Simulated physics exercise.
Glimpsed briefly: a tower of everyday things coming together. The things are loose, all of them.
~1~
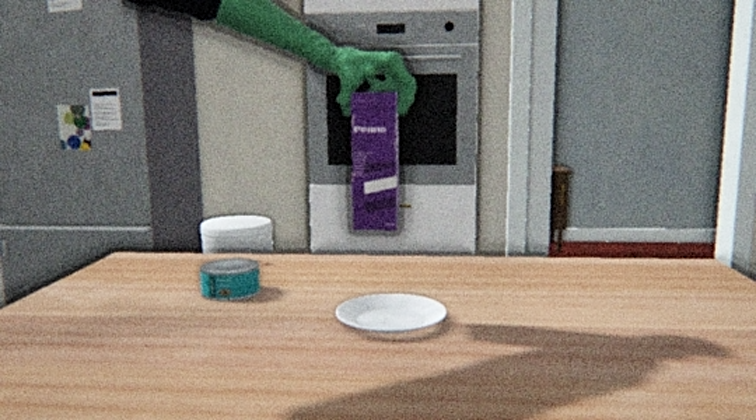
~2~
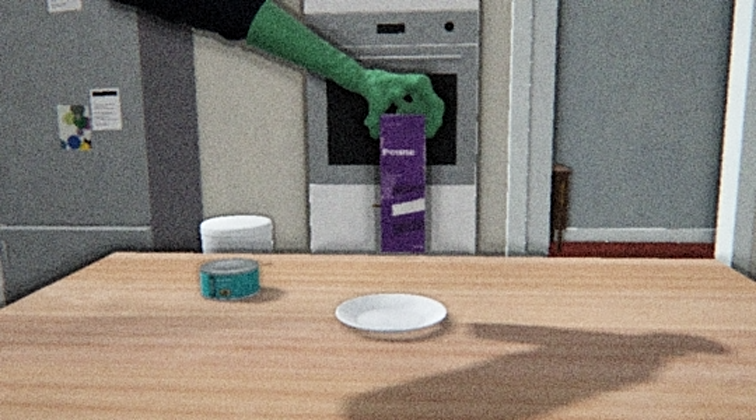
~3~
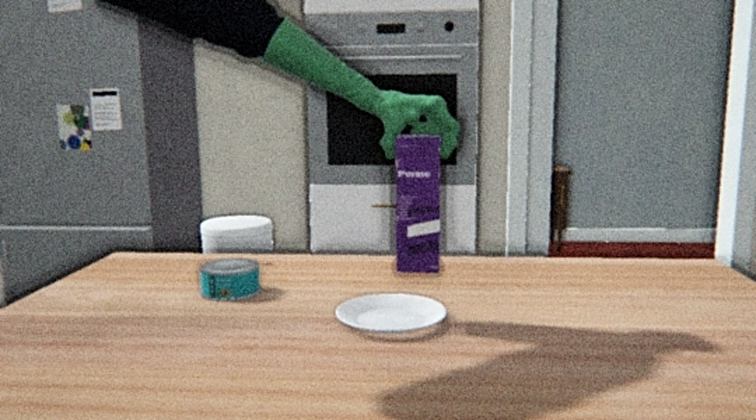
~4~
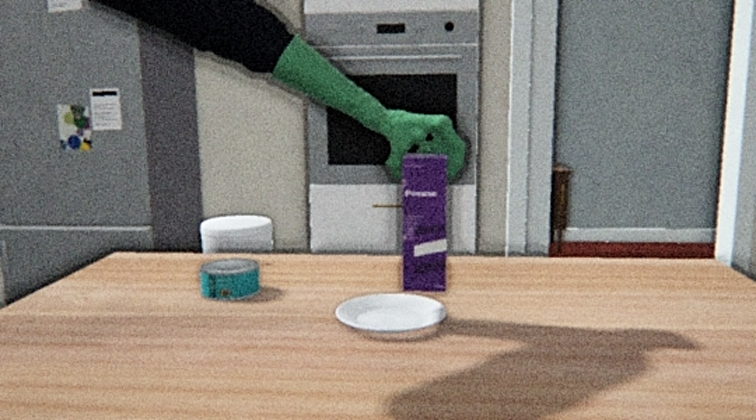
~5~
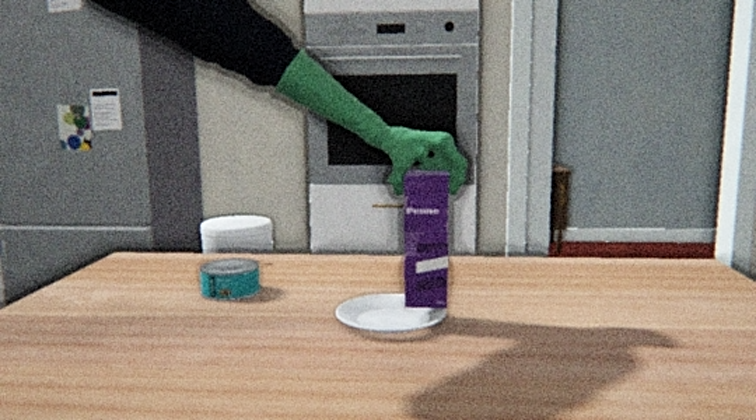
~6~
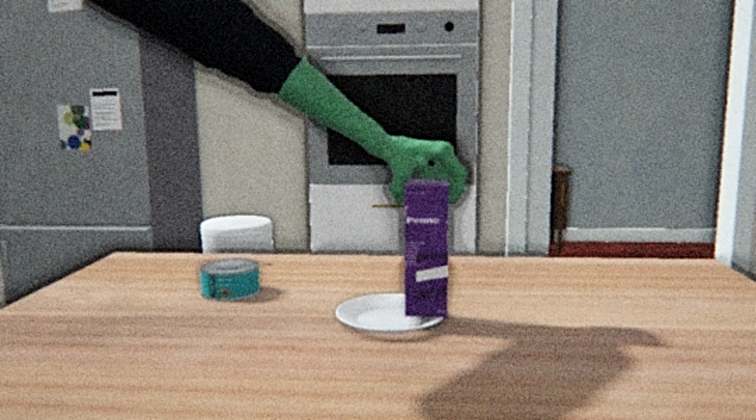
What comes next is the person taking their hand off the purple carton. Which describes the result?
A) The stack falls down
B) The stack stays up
B.
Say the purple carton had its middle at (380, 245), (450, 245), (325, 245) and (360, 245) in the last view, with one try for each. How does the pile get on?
Try 1: Stable. Try 2: Falls over. Try 3: Falls over. Try 4: Stable.
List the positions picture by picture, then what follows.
In the first frame, coming down; purple carton (376, 160); turquoise tub (230, 279).
In the second frame, coming down; purple carton (404, 182); turquoise tub (230, 279).
In the third frame, coming down; purple carton (418, 203); turquoise tub (230, 279).
In the fourth frame, coming down; purple carton (425, 222); turquoise tub (230, 279).
In the fifth frame, coming down; purple carton (427, 238); turquoise tub (230, 279).
In the sixth frame, in place under the hand; purple carton (427, 247); turquoise tub (230, 279).
Then, 0.30 s after the last picture, nothing has stirred.
Then, 0.70 s after the last picture, purple carton resting near (427, 247).
At rest, all 3 in place. Seen from the same camera at the end, purple carton near (427, 247). The pile stays up.
